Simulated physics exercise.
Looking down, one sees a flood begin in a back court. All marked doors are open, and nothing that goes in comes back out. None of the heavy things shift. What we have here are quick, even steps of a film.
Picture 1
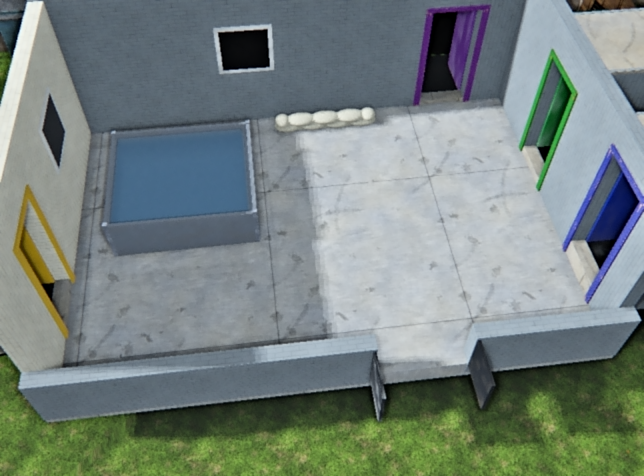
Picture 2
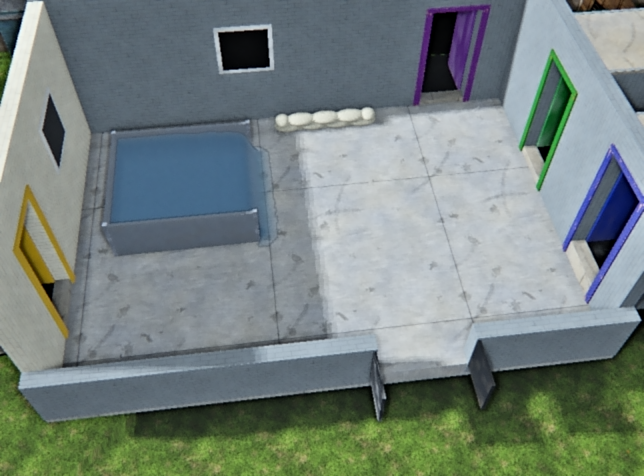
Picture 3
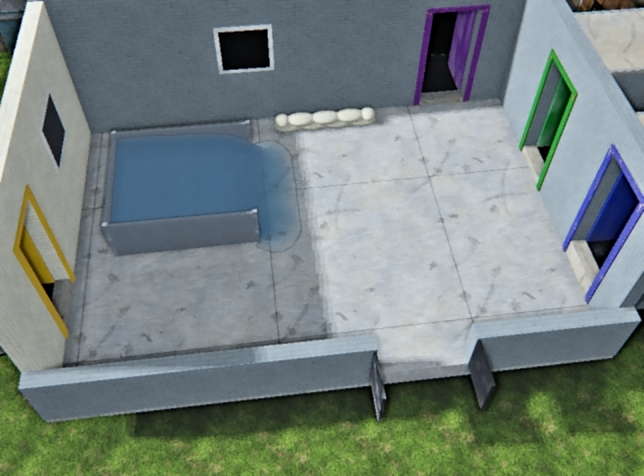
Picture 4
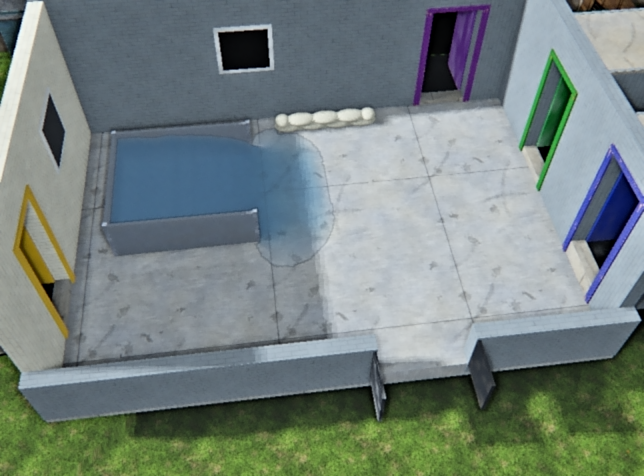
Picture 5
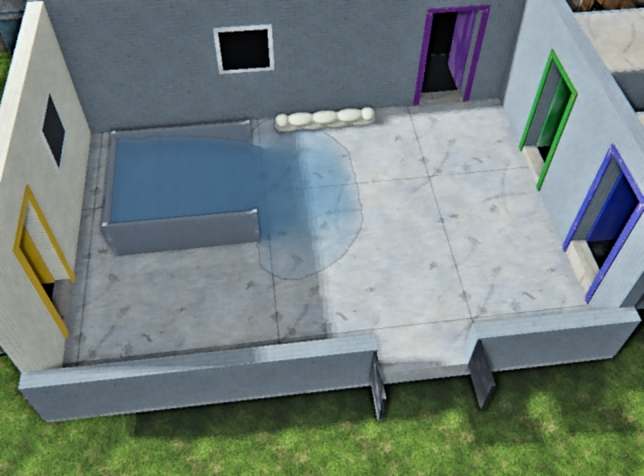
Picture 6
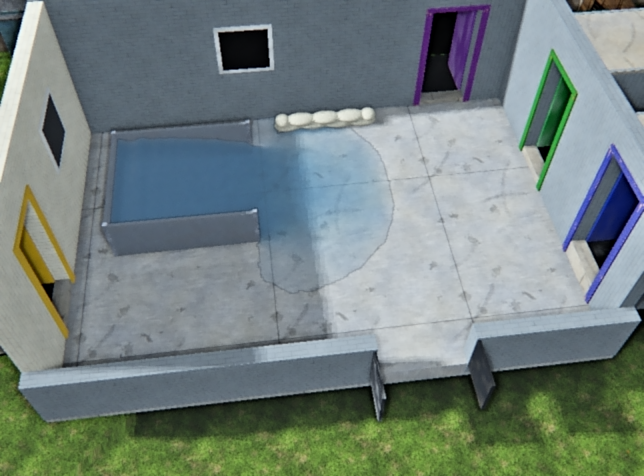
Water pours out of the tank's open right side and spreads across the paved court.
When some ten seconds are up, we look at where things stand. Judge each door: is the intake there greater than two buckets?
Outcome: The green door ends up over two buckets, the purple door ends up over two buckets, the blue door ends up within two buckets, the yellow door ends up within two buckets.
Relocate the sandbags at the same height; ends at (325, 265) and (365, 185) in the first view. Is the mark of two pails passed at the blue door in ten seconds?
Blue: Short of the limit.
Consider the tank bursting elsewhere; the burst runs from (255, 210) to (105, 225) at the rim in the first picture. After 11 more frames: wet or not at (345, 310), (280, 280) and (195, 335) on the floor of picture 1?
Submerged, submerged, submerged.
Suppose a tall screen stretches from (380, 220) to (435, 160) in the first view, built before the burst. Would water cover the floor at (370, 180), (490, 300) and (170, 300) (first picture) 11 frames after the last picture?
Results in order: Swamped / swamped / bone-dry.
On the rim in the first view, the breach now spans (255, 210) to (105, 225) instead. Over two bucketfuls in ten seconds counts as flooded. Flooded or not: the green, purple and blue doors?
Here's how it goes: The green door never reaches it, while the purple door never reaches it and the blue door never reaches it.
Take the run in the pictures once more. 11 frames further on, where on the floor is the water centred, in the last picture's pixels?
Close to (309, 194).
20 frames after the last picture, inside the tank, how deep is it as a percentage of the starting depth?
I'd put it near 22 per cent.
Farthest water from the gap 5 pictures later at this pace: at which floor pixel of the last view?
My best guess is about (521, 194).
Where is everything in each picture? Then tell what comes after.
In the first frame, the water tank at (182, 174) is whole and still.
In the second frame, the front is at (261, 244), out from the gap at (252, 186).
In the third frame, the front is at (276, 249), out from the gap at (252, 187).
In the fourth frame, the front is at (306, 254), out from the gap at (252, 188).
In the fifth frame, the front is at (355, 229), out from the gap at (252, 188).
In the sixth frame, the front is at (386, 223), out from the gap at (252, 188).
A moment on, water covers 40 % of the floor; the green door not reached, the purple door not reached, the blue door not reached, the yellow door not reached.
Next, water covers 60 % of the floor; the green door under two buckets in, the purple door wet at the sill, nothing in, the blue door wet at the sill, nothing in, the yellow door not reached.
Then, water covers 60 % of the floor; the green door far over two buckets in, the purple door under two buckets in, the blue door wet at the sill, nothing in, the yellow door not reached.
Later, water covers 65 % of the floor; the green door far over two buckets in, the purple door over two buckets in, the blue door wet at the sill, nothing in, the yellow door not reached.
In the end, water covers 95 % of the floor; the green door far over two buckets in, the purple door over two buckets in, the blue door wet at the sill, nothing in, the yellow door wet at the sill, nothing in.
